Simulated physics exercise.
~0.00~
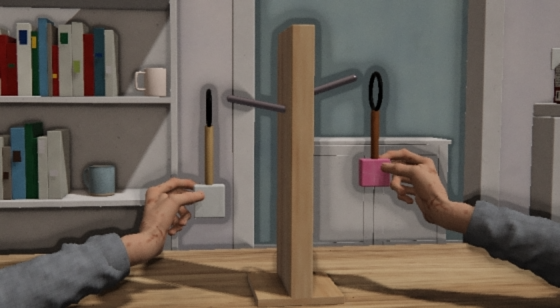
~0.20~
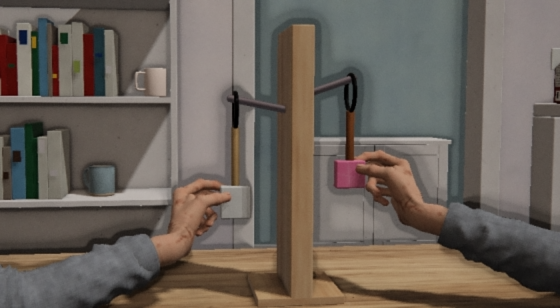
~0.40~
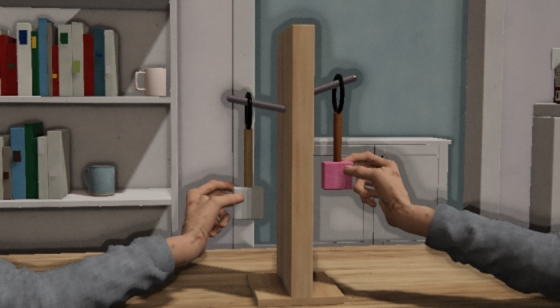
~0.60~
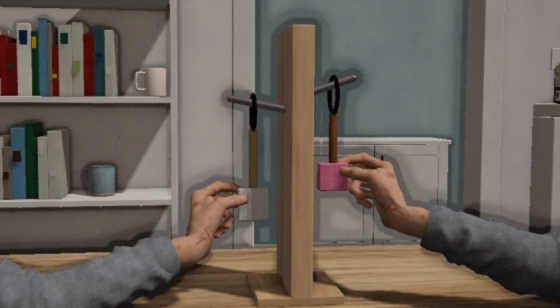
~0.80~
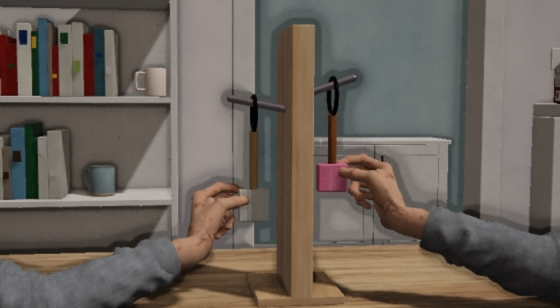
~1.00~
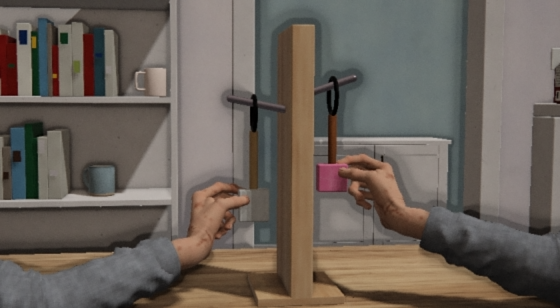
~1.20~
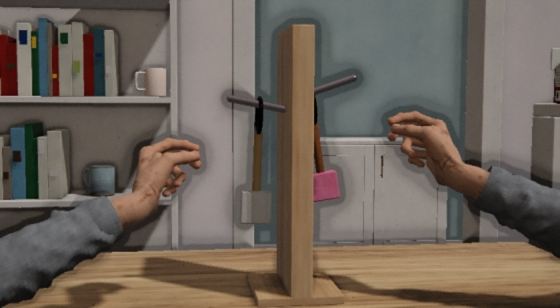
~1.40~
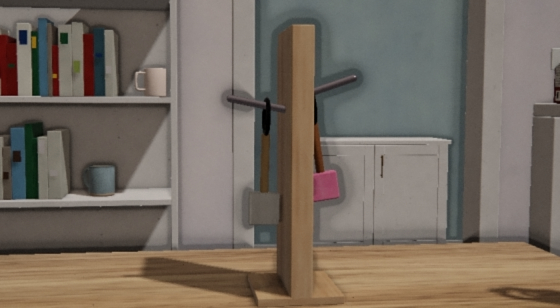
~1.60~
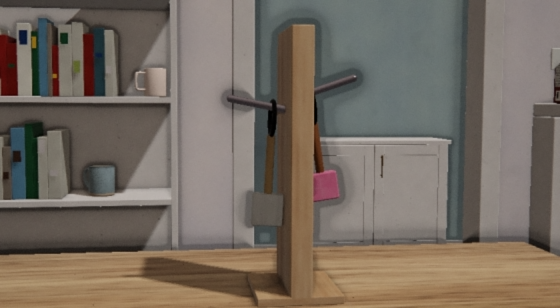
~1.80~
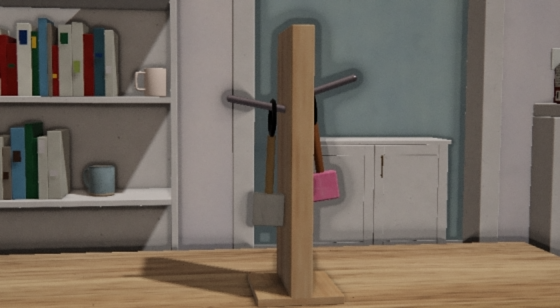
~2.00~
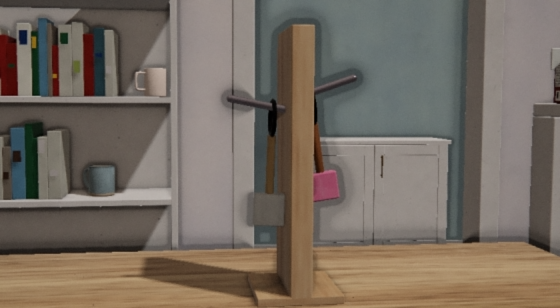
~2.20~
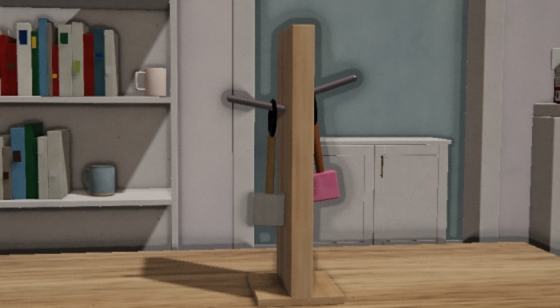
A white brush and a pink brush, each with a dark loop at the top, are held by two hands on either side of a wooden stand on a table. The hands bring them inward, the white one moving right and the pink one moving left, until their loops meet the stand's slanted grey pegs. After a brief pause, both hands let go and draw back out of view. The pink brush hangs slightly tilted, while the white one slides a little toward the post. Both settle and end hanging still from their pegs.
